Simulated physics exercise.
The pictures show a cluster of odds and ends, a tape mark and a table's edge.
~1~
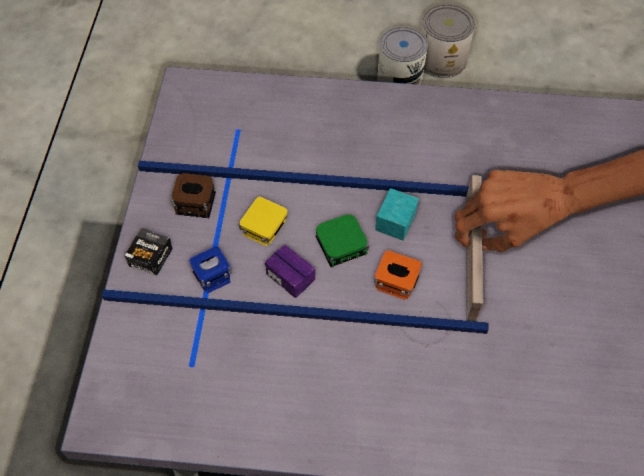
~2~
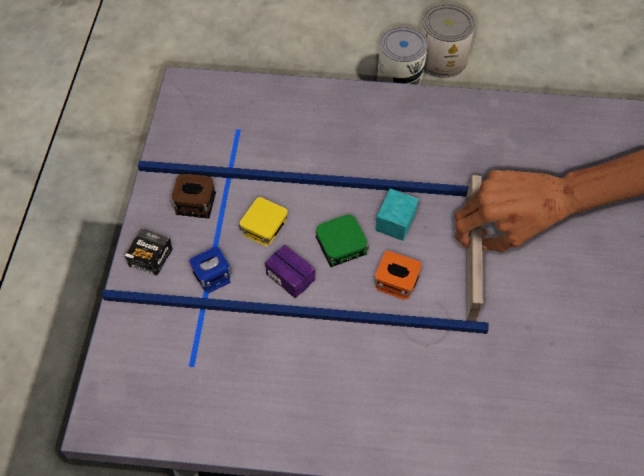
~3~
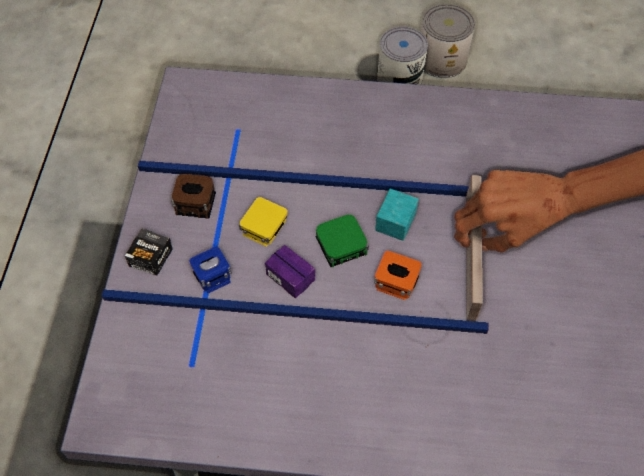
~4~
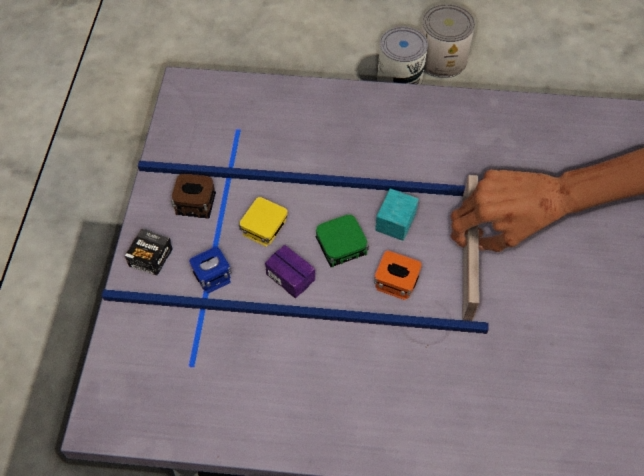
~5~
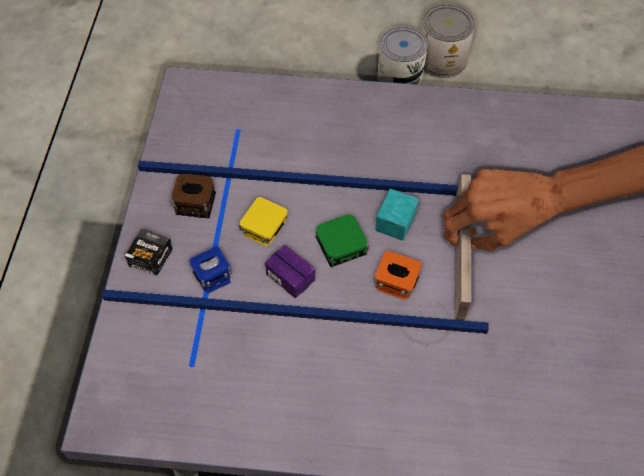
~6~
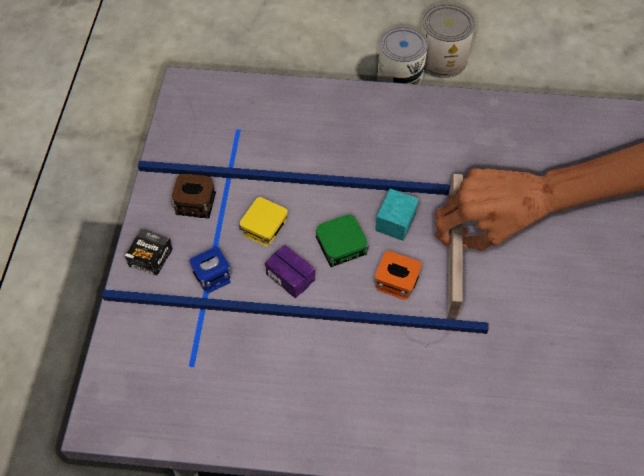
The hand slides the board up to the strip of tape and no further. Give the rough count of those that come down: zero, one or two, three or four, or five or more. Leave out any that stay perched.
The number that fall off is zero.
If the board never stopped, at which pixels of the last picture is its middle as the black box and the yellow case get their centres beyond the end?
For the black box at (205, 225), for the yellow case at (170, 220).
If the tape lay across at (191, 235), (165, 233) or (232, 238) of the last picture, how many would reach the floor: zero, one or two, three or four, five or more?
In that order: 3 or 4; at least five; none.
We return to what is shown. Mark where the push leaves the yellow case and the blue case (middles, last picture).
Near (175, 195) and (116, 267).
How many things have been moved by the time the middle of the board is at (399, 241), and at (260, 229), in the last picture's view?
2 and 8.
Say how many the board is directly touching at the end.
2 of them.
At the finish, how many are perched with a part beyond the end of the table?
3 of them.
A little later, none off yet; black box at rest near (149, 252); brown case at rest near (194, 196); blue case at rest near (211, 270).
When it is over, the number that fall off is zero.
